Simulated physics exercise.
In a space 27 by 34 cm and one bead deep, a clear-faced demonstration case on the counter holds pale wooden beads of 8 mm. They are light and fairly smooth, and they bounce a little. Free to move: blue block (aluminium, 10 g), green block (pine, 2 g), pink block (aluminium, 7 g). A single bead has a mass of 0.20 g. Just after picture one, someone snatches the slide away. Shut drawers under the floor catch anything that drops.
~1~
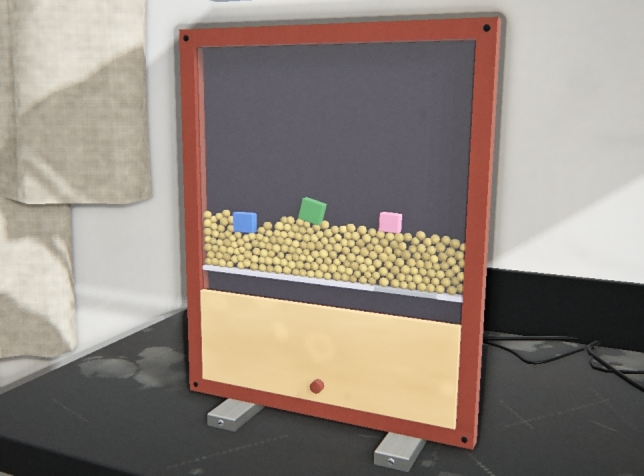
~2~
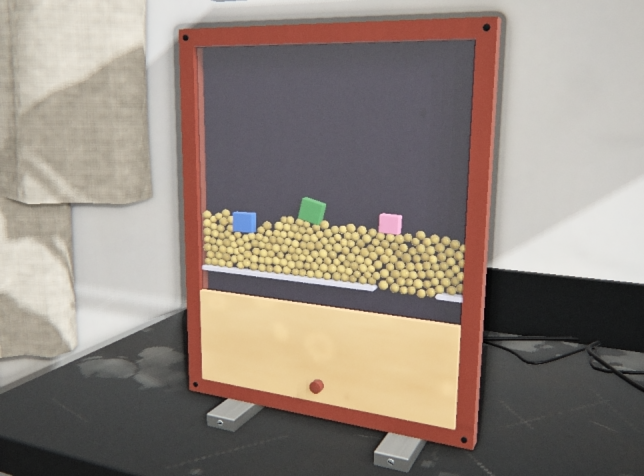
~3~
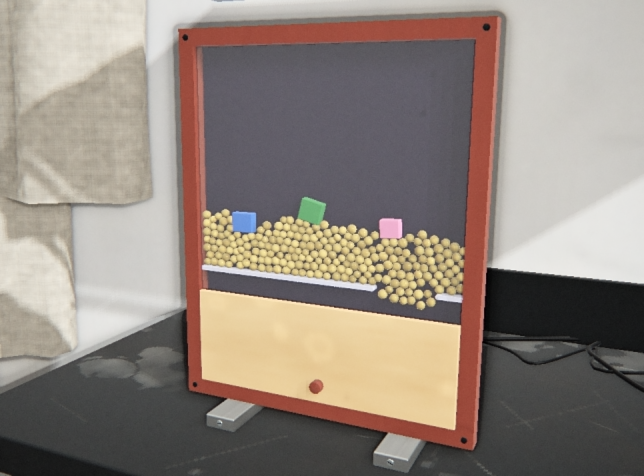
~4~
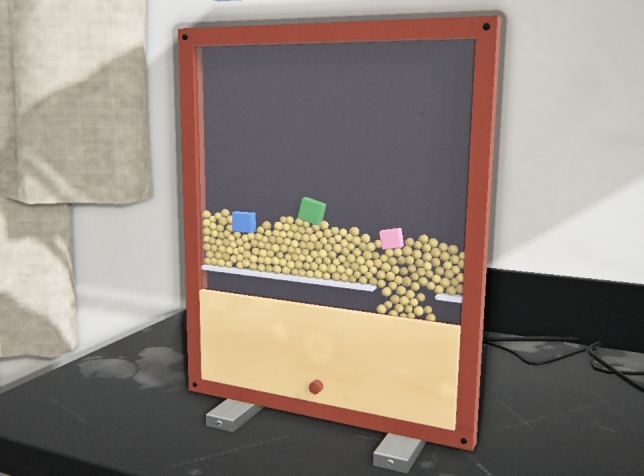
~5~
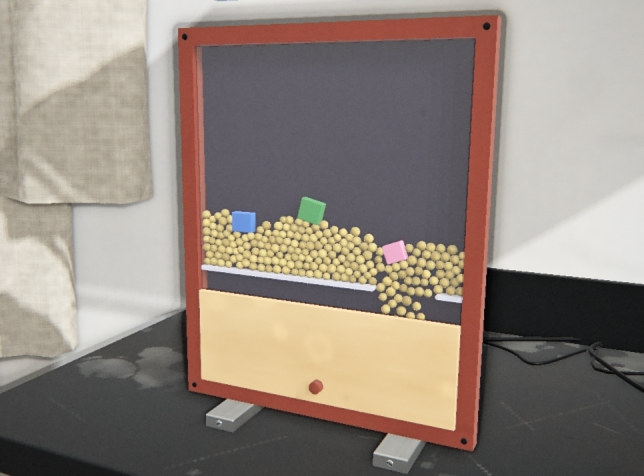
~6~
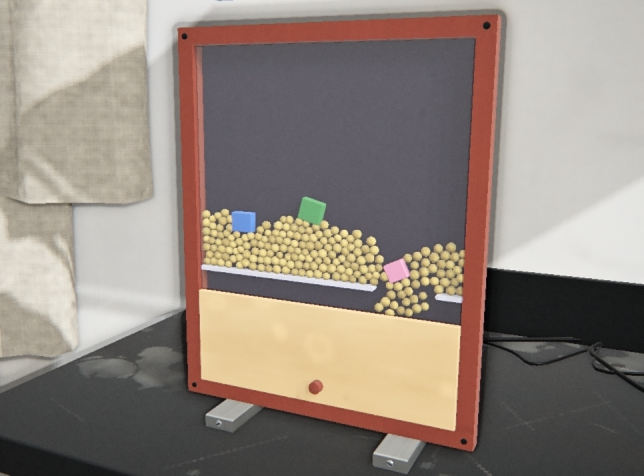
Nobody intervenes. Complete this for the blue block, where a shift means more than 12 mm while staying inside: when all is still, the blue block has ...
When all is still, the blue block has not moved.
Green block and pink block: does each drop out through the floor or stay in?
Green block gone, pink block gone.
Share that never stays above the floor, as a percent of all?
Close to 45 in a hundred, I reckon.
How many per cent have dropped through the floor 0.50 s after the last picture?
About 40 percent.
Then, 0.15 s after the last picture, 30 % are out; blue block moved 0.0 cm; green block moved 0.1 cm tilted 15°; pink block below the floor.
Then, 0.50 s after the last picture, 40 % are out; blue block moved 0.0 cm; green block moved 0.6 cm tilted 25°; pink block below the floor.
Then, 1.20 s after the last picture, 45 % are out; blue block moved 0.1 cm; green block below the floor; pink block below the floor.
All still 1.4 s after it, 45 % are out; blue block moved 0.1 cm; green block below the floor; pink block below the floor.
